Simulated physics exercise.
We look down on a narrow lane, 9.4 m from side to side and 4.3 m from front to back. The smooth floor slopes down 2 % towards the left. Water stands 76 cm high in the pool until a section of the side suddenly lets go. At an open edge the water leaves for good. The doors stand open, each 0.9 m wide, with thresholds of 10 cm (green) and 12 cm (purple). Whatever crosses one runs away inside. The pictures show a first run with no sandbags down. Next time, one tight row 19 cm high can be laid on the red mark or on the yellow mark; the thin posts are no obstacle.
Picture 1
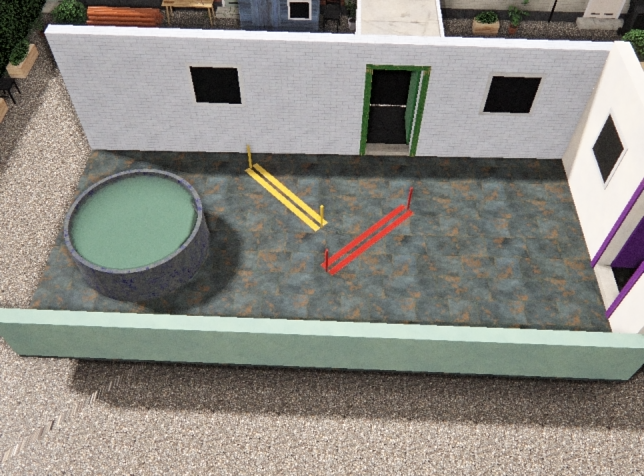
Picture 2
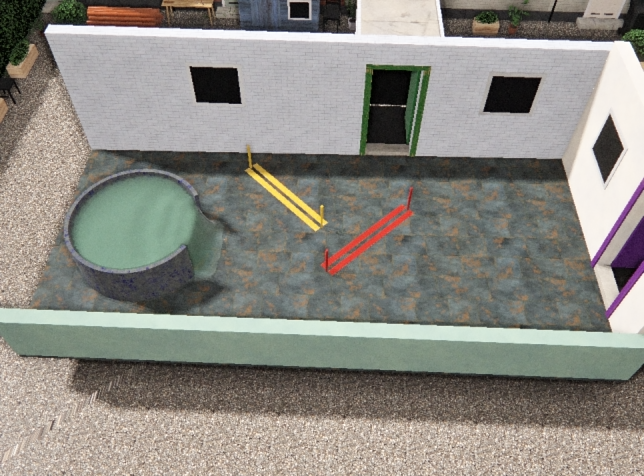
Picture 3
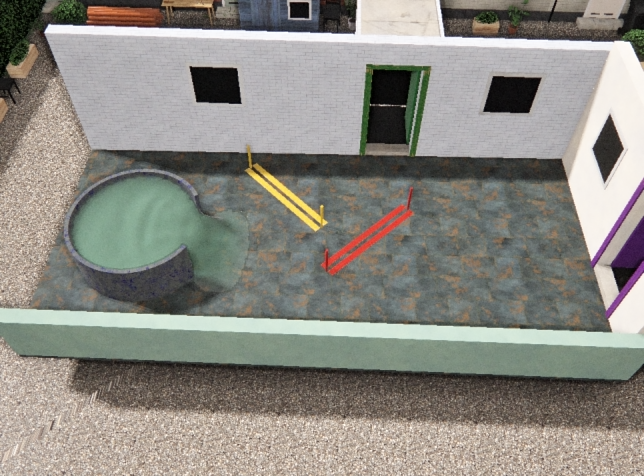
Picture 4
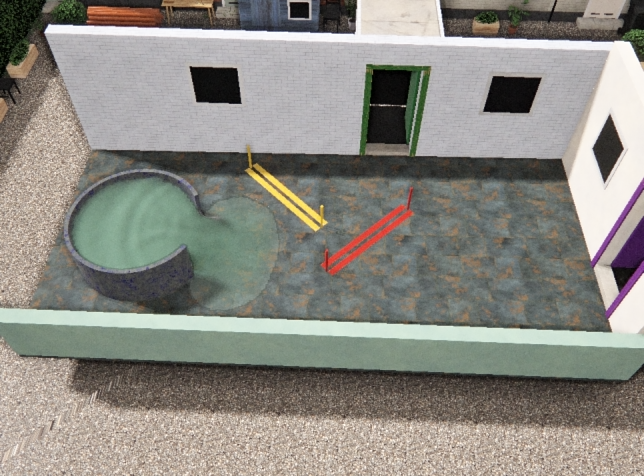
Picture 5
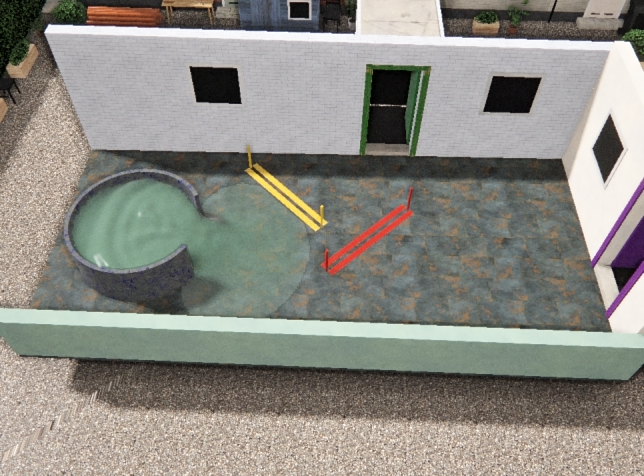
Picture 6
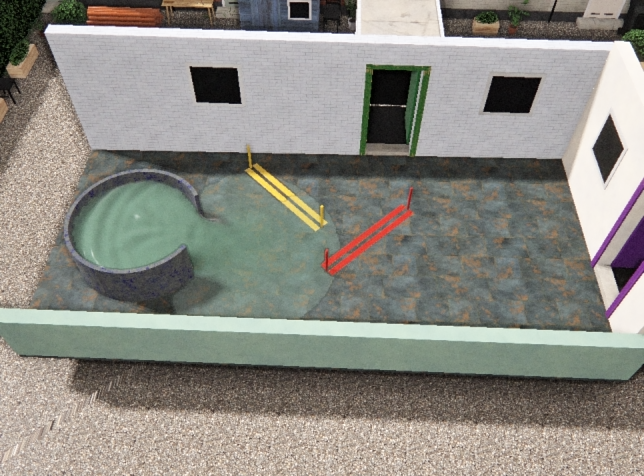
Greenish water poured out through a gap in the right side of a round stone pool and spread rightward across the dark floor, reaching the yellow bars and then the near end of the red ones.
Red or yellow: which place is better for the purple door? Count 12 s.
The red mark.
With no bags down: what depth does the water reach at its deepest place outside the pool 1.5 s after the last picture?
Up to some 23 cm.
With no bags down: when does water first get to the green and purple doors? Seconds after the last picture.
Arrival: Green 0.9 s, purple 2.0 s.
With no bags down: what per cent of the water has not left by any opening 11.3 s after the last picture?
Some 86 per cent remains.
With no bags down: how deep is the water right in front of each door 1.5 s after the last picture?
Depths in cm: Green 14, purple 0.
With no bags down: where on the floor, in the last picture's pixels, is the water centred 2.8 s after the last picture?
At about (328, 246).
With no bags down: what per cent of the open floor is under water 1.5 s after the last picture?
Some 60 per cent of it.
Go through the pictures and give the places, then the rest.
Still water, 76 cm deep, in the pool at (135, 220), in the first frame.
Water pours out at (203, 241) and has run 0.6 m, to (217, 222); typically 8 cm deep outside, 76 cm at the pool's back, in the second frame.
The front is at (225, 287), 0.9 m from the gap at (203, 242); 1.1 m2 of floor is under water; 76 cm left at the back of the pool, in the third frame.
The front is at (269, 216), 1.4 m from the gap at (203, 243); 2.6 m2 of floor is under water; 76 cm left at the back of the pool, in the fourth frame.
Water pours out at (203, 243) and has run 1.8 m, to (295, 284); typically 5 cm deep outside, 75 cm at the pool's back, in the fifth frame.
The front is at (334, 267), 2.4 m from the gap at (203, 242); 6.8 m2 of floor is under water; 68 cm left at the back of the pool, in the sixth frame.
Then, 0.7 s after the last picture water covers 40 % of the floor and is deepest (32 cm) near (214, 251) in the run without bags; in at the purple door, 0 L with no bags, 0 L with the row on red, 0 L on yellow.
Then, 1.5 s after the last picture water covers 60 % of the floor and is deepest (23 cm) near (214, 251) in the run without bags; in at the purple door, 0 L with no bags, 0 L with the row on red, 0 L on yellow.
Then, 2.8 s after the last picture water covers 80 % of the floor and is deepest (28 cm) near (566, 179) in the run without bags; in at the purple door, 7 L with no bags, 3 L with the row on red, 22 L on yellow.
Then, 6.3 s after the last picture water covers 85 % of the floor and is deepest (14 cm) near (383, 175) in the run without bags; in at the purple door, 46 L with no bags, 17 L with the row on red, 75 L on yellow.
Then, 11.3 s after the last picture water covers 95 % of the floor and is deepest (14 cm) near (211, 220) in the run without bags; in at the purple door, 46 L with no bags, 17 L with the row on red, 76 L on yellow.
